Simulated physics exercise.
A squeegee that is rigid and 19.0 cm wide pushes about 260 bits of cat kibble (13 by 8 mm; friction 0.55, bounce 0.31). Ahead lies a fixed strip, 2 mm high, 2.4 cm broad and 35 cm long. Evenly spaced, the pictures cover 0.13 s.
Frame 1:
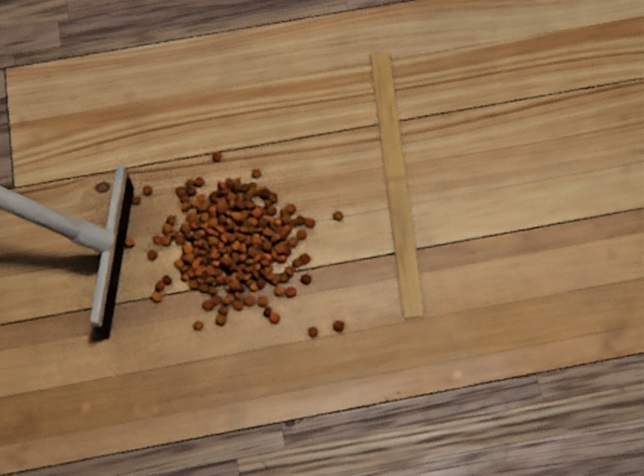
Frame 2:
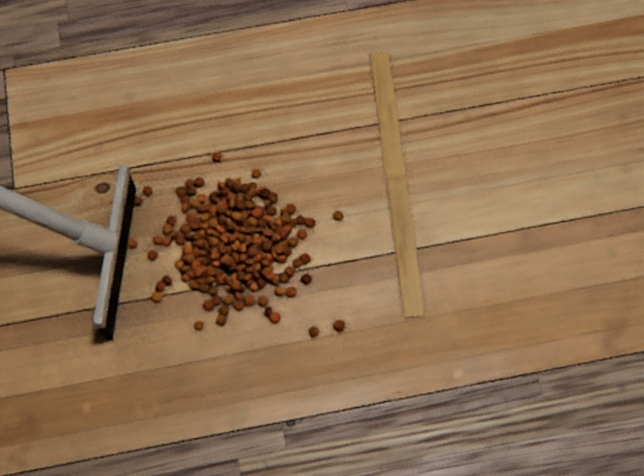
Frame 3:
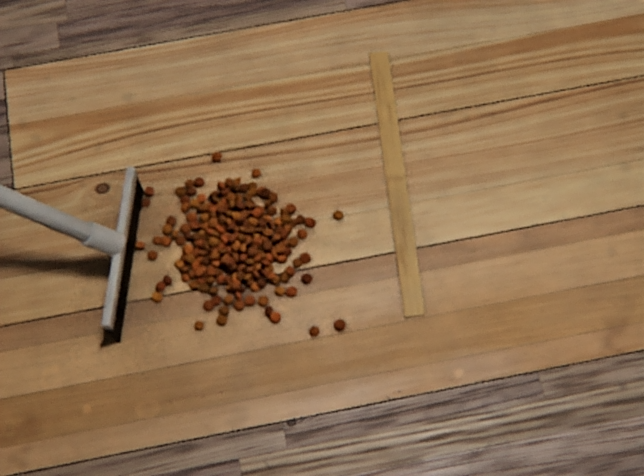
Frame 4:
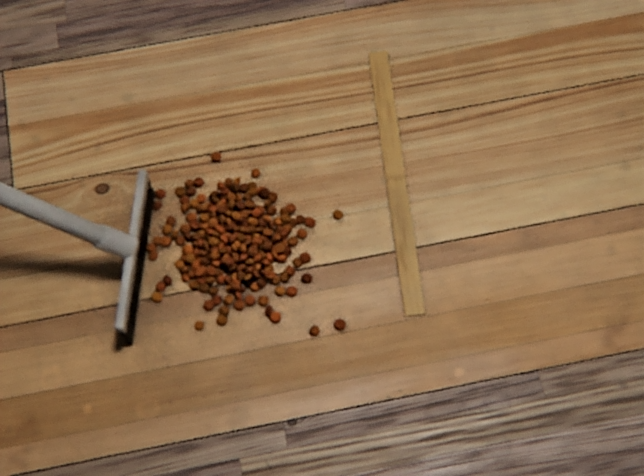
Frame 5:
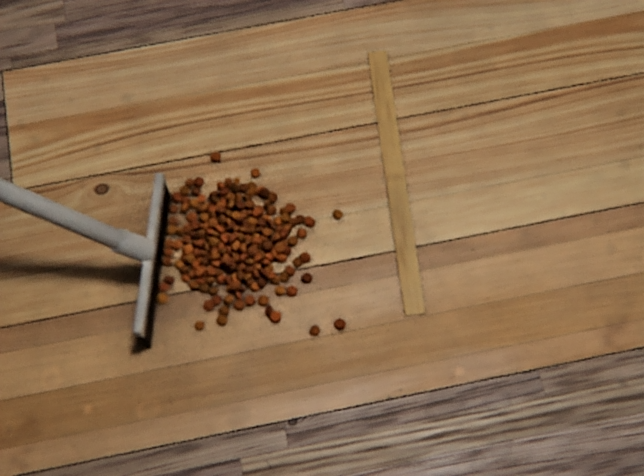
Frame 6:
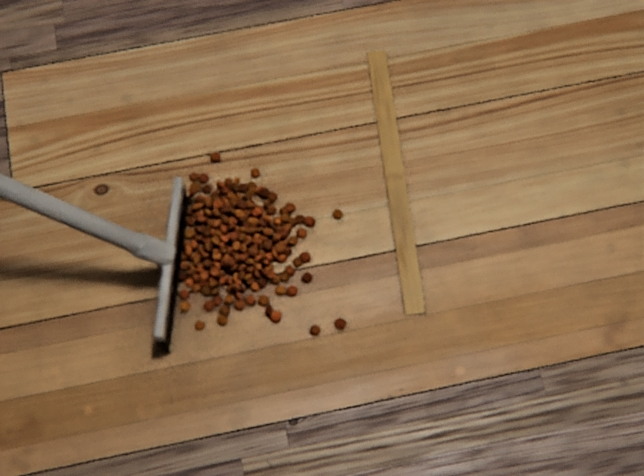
Light wooden planks, bordered by greyish-brown boards at the top left and along the bottom, are seen from above at a slight tilt. A grey squeegee with a dark edge stands at the left beside a loose heap of reddish-brown kibble, with a thin pale wooden strip to the right. The squeegee slides slowly rightward into the heap, pressing its left side inward, while the view stays practically still.
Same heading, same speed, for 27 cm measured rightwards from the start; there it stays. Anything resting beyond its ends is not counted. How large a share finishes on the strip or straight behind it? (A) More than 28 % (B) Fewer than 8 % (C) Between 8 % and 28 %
Option C: Between 8 % and 28 %.
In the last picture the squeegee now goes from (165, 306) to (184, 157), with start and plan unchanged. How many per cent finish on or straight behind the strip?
Result: Exceeds 20.
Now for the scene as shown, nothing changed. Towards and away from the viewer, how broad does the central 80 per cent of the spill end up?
It covers around 24 cm.
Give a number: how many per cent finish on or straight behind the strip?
Roughly 20 per cent.
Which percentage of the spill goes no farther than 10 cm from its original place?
Roughly 20 per cent.
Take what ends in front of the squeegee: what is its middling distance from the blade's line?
About 5 centimetres.
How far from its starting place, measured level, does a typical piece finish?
I'd put it at around 20 centimetres.
Then, 0.18 s after the last picture, squeegee 22 cm from its start, spill 21 cm wide; elsewhere 100 %.
Then, 0.36 s after the last picture, squeegee 29 cm from its start, spill 26 cm wide; on or straight behind the strip 20 %, elsewhere 80 %.
Then, 0.52 s after the last picture, squeegee 29 cm from its start, spill 27 cm wide; on or straight behind the strip 20 %, elsewhere 80 %.
In the end, on or straight behind the strip 20 %, elsewhere 80 %.
